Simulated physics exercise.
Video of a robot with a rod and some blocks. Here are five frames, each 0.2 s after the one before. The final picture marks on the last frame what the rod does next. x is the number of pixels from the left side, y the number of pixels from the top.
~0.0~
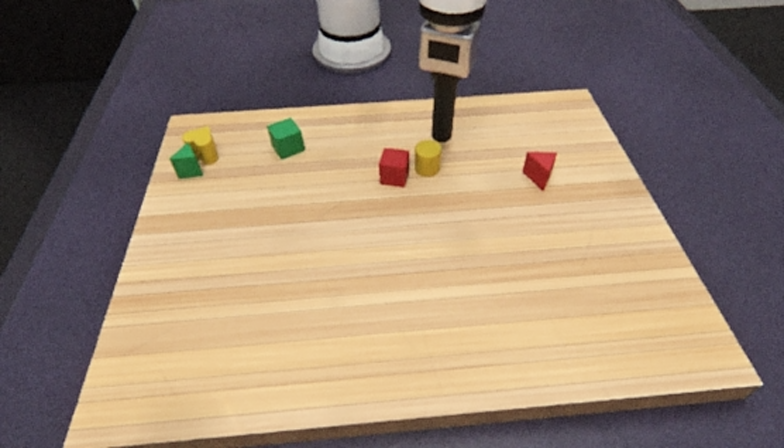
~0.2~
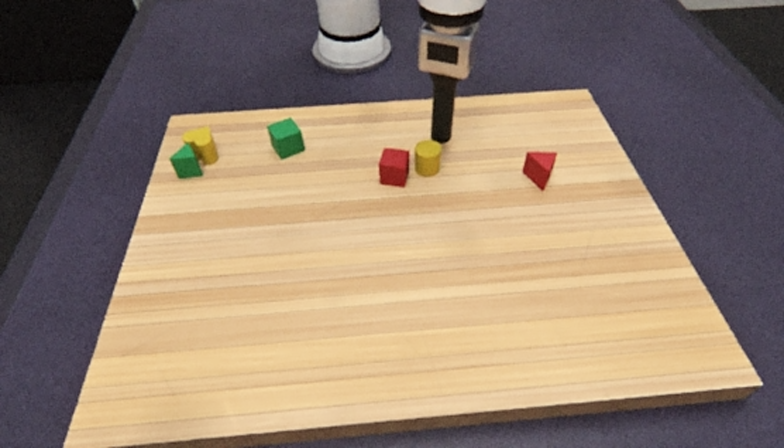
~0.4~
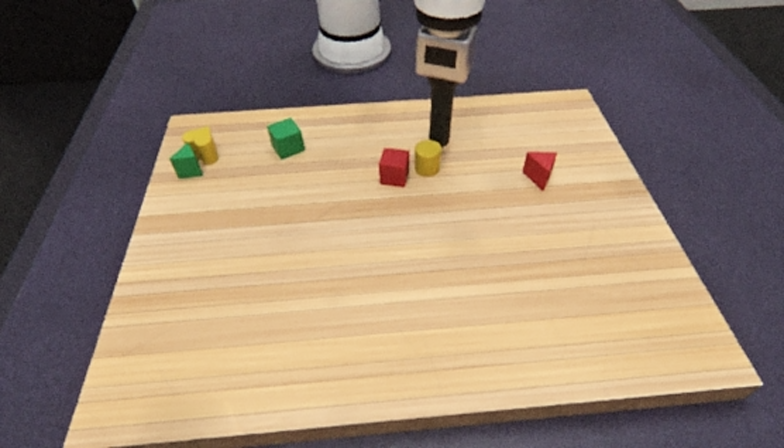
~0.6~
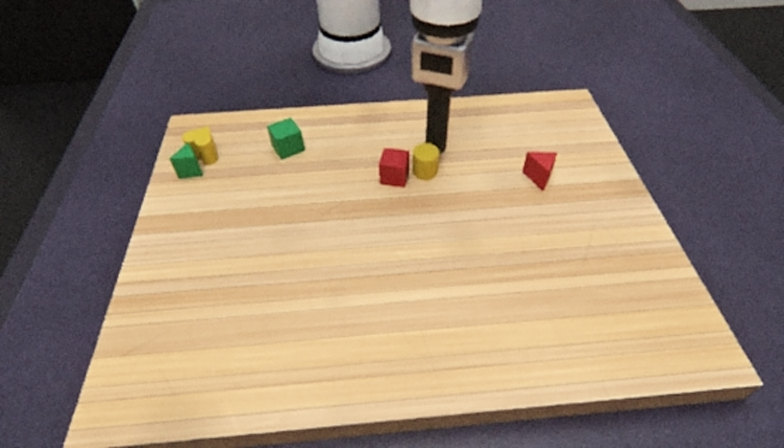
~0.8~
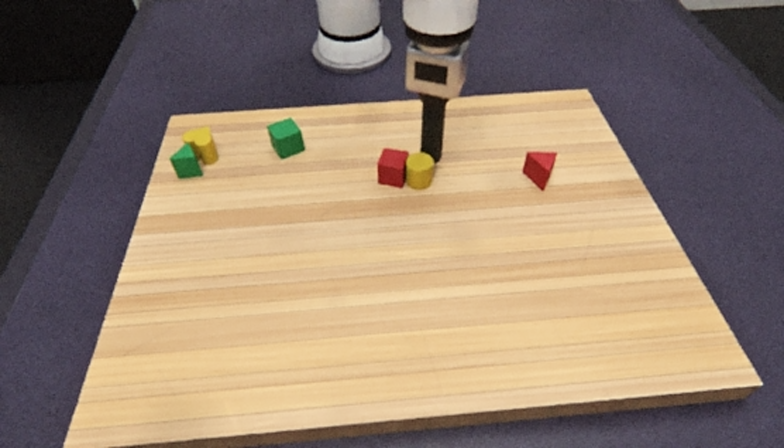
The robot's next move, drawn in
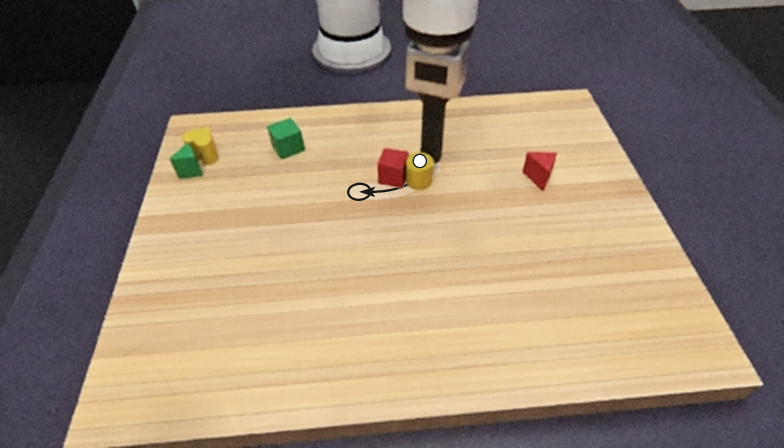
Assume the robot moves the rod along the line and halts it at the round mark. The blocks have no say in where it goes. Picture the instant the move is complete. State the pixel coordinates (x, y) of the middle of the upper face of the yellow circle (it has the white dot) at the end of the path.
The middle of its top is at (398, 187).
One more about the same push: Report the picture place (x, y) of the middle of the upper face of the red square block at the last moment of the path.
If I read the scene right, the answer is (362, 155).
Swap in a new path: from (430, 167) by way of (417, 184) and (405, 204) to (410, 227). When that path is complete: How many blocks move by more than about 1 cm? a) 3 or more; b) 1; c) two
Choice b: 1.
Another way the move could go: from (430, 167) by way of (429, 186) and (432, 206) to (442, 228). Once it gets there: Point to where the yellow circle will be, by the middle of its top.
So, by the moment the path ends, you'll find the top centre of the yellow circle at (407, 185).
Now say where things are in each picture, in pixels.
Tip of the rod (441, 137), middles of tops, red square block (394, 157), yellow circle (428, 148), in the first frame.
Rod (441, 138), nothing pushed, in the second frame.
Rod (439, 142), nothing pushed, in the third frame.
Rod (436, 149), yellow circle (426, 151), in the fourth frame.
Rod (431, 158), red square block (393, 157), yellow circle (420, 161), in the fifth frame.
The line goes from (430, 167) over (413, 182) and (388, 191) to (359, 192); the dot is on the yellow circle.
The first path, step by step. One third of the way, rod (413, 173); red square block (389, 158); yellow circle (408, 179).
Two thirds of the way, rod (387, 182); red square block (370, 158), turned 45° clockwise; yellow circle (398, 187).
At the end, rod (359, 183); red square block (362, 155), turned 75° clockwise; yellow circle (398, 187).
